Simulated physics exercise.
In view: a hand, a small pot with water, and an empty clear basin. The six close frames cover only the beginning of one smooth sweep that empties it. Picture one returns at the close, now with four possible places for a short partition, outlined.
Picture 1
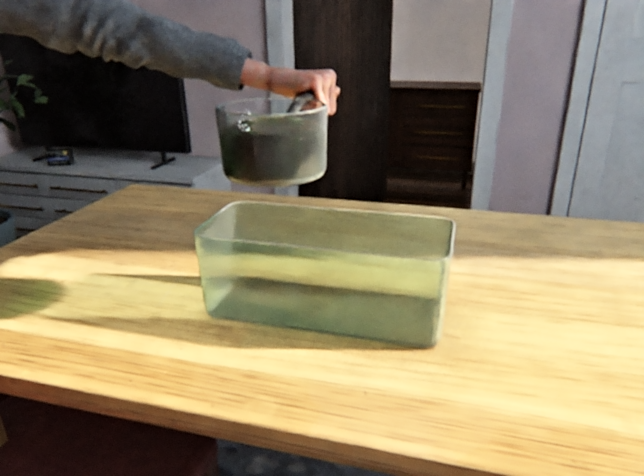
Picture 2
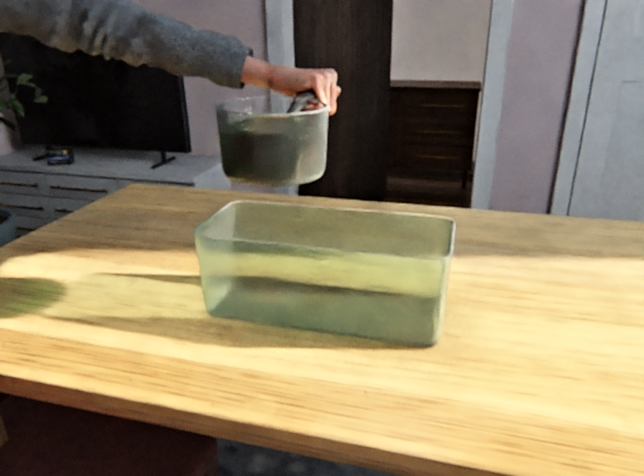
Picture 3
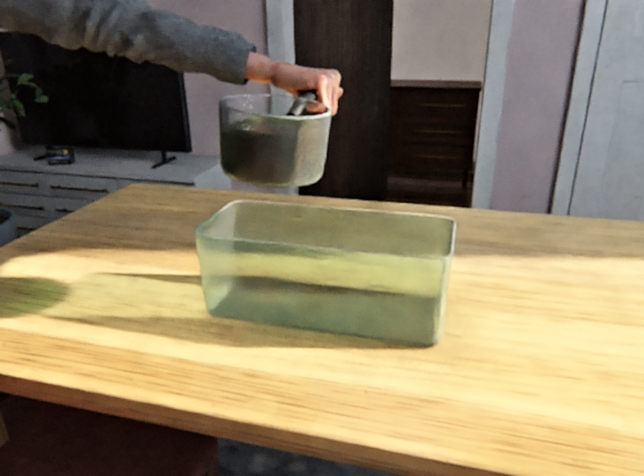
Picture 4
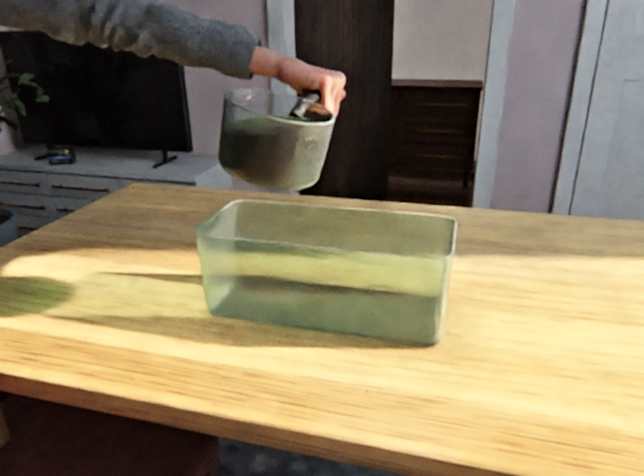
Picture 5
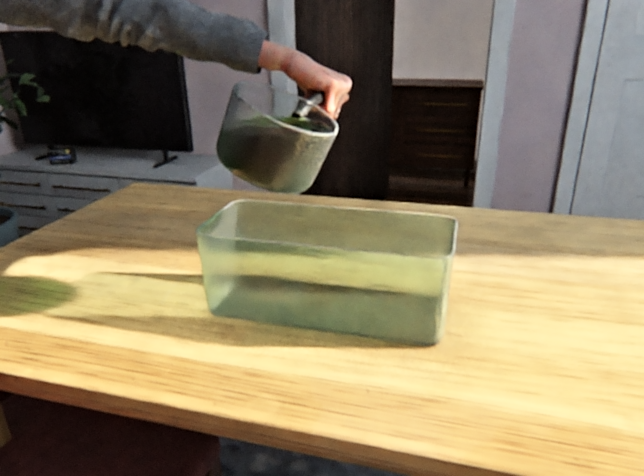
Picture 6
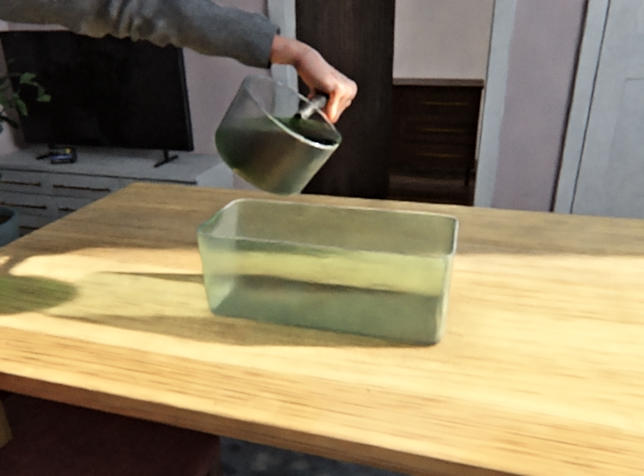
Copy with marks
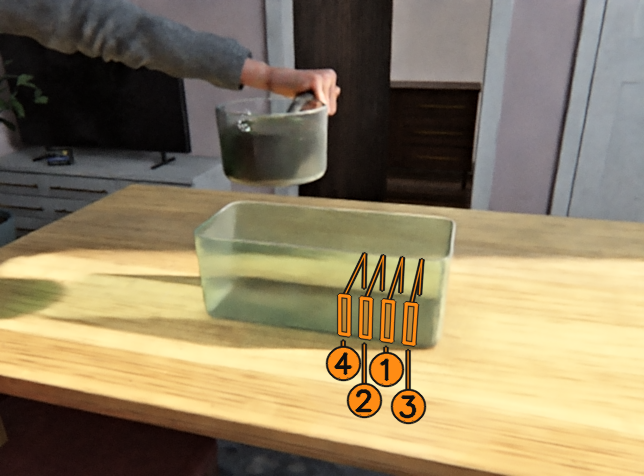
A hand held a small clear pot of water above an empty clear basin on a wooden table, kept it upright at first, then gradually tilted it to the right until water reached over the lip.
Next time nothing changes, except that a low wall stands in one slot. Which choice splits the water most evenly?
Slot 4 does it best.
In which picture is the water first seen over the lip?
In picture 6.
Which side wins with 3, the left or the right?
More ends on the left.
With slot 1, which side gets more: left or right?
The left one.
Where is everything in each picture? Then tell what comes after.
In the first frame, upright, lip at (323, 106); basin from (208, 312) to (440, 345); nothing has left yet.
In the second frame, upright, lip at (324, 107); nothing has left yet.
In the third frame, tipped about 7°, lip at (327, 112); nothing has left yet.
In the fourth frame, tipped about 14°, lip at (331, 120); nothing has left yet.
In the fifth frame, tipped about 25°, lip at (334, 131); nothing has left yet.
In the sixth frame, tipped about 37°, lip at (335, 144); water is over the lip, down to (335, 144).
On the marked copy, 1 at (385, 347); 2 at (364, 344); 3 at (408, 350); 4 at (343, 341).
Choosing 1, about 94 % ends left of the wall and 4 % right of it.
Choosing 2, about 80 % ends left of the wall and 18 % right of it.
Choosing 3, about 89 % ends left of the wall and 8 % right of it.
Choosing 4, about 49 % ends left of the wall and 49 % right of it.
